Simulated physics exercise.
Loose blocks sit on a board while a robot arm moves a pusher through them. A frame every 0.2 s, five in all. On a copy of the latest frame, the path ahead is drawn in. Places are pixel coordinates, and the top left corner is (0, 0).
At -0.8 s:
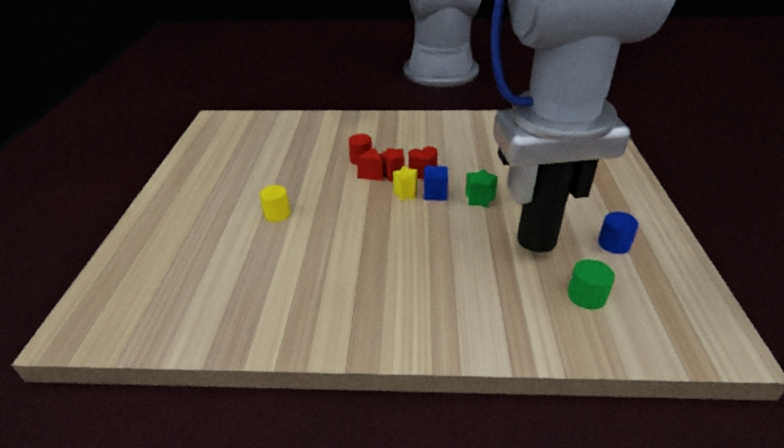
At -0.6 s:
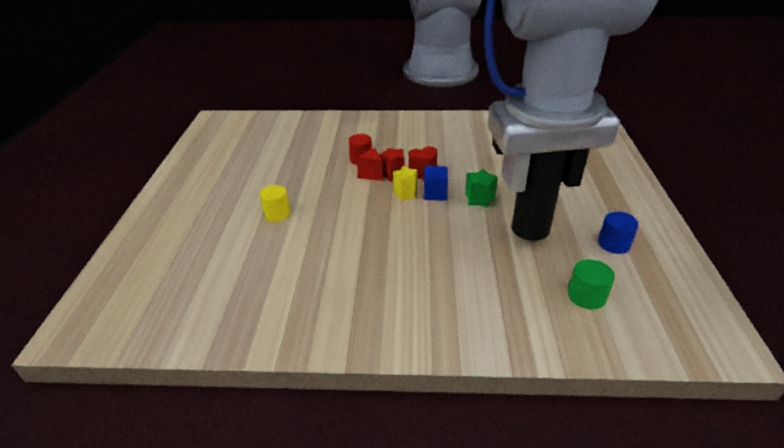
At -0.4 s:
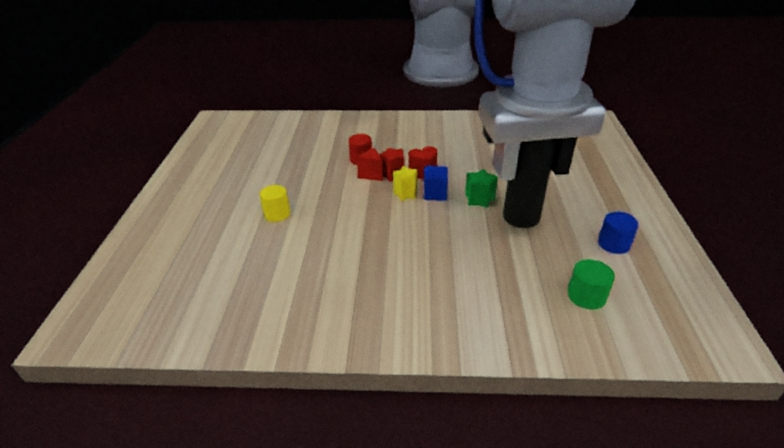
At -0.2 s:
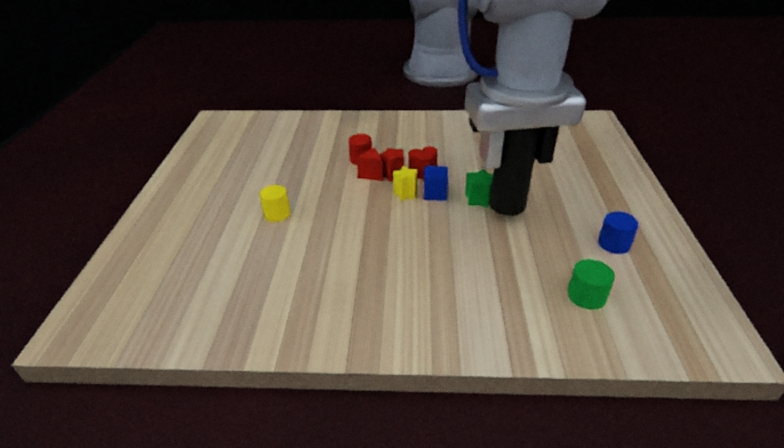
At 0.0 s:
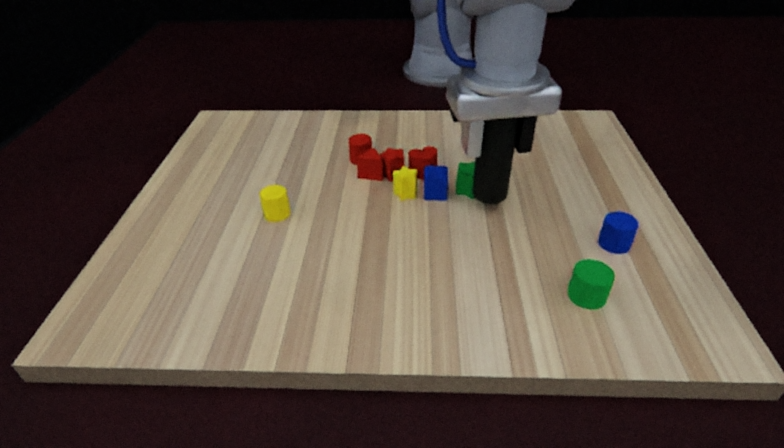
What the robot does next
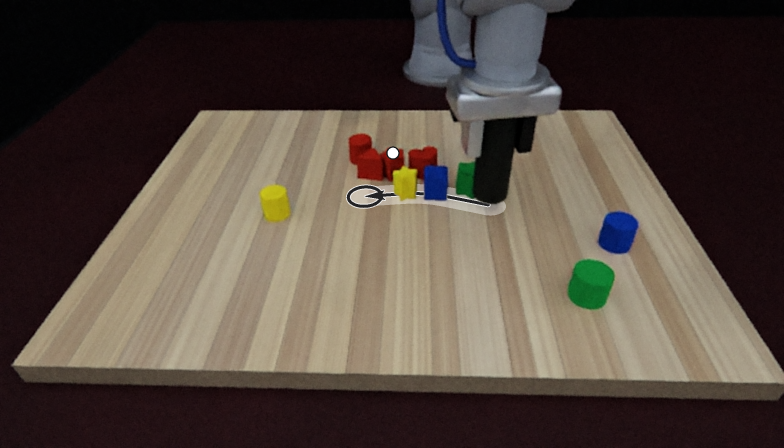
The footage shows a robot arm moving a black pusher leftward and away from the viewer across a wooden board of coloured blocks, then nudging the green star-shaped block slightly left toward the blue four-sided block.
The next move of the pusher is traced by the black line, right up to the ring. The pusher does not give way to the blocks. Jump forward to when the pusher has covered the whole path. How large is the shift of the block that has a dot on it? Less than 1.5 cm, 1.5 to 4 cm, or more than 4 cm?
It ends 1.5 to 4 cm away.
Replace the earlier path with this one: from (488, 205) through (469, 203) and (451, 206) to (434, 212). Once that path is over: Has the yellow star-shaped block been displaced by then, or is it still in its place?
That one stays where it is.
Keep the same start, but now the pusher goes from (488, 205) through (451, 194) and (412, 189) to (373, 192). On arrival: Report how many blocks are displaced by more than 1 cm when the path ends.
The answer will be at least three.
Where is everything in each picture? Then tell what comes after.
In the first frame, lower end of the pusher (537, 240), tops of blocks, red star-shaped block (393, 153), yellow star-shaped block (406, 172), blue four-sided block (436, 172), green star-shaped block (482, 177).
In the second frame, pusher (530, 229), blocks as before.
In the third frame, pusher (521, 217), blocks as before.
In the fourth frame, pusher (508, 205), blocks as before.
In the fifth frame, pusher (490, 194), red star-shaped block (393, 153), yellow star-shaped block (406, 172), blue four-sided block (436, 172), green star-shaped block (471, 168).
The drawn path runs from (488, 205) over (447, 197) and (406, 194) to (365, 196); the dot is on the red star-shaped block.
What follows on the original path. One third of the way, pusher (447, 186); yellow star-shaped block (399, 172), turned 25° anticlockwise; blue four-sided block (421, 167), turned 25° clockwise; green star-shaped block (457, 160), turned 65° clockwise.
Two thirds of the way, pusher (405, 183); red star-shaped block (385, 148); yellow star-shaped block (376, 173), turned 65° anticlockwise; blue four-sided block (392, 158), turned 70° clockwise; green star-shaped block (456, 160), turned 70° clockwise.
At the end, pusher (364, 186); red star-shaped block (385, 146), turned 10° clockwise; yellow star-shaped block (337, 177), turned 85° anticlockwise; blue four-sided block (388, 158), turned 80° clockwise; green star-shaped block (456, 160), turned 70° clockwise.
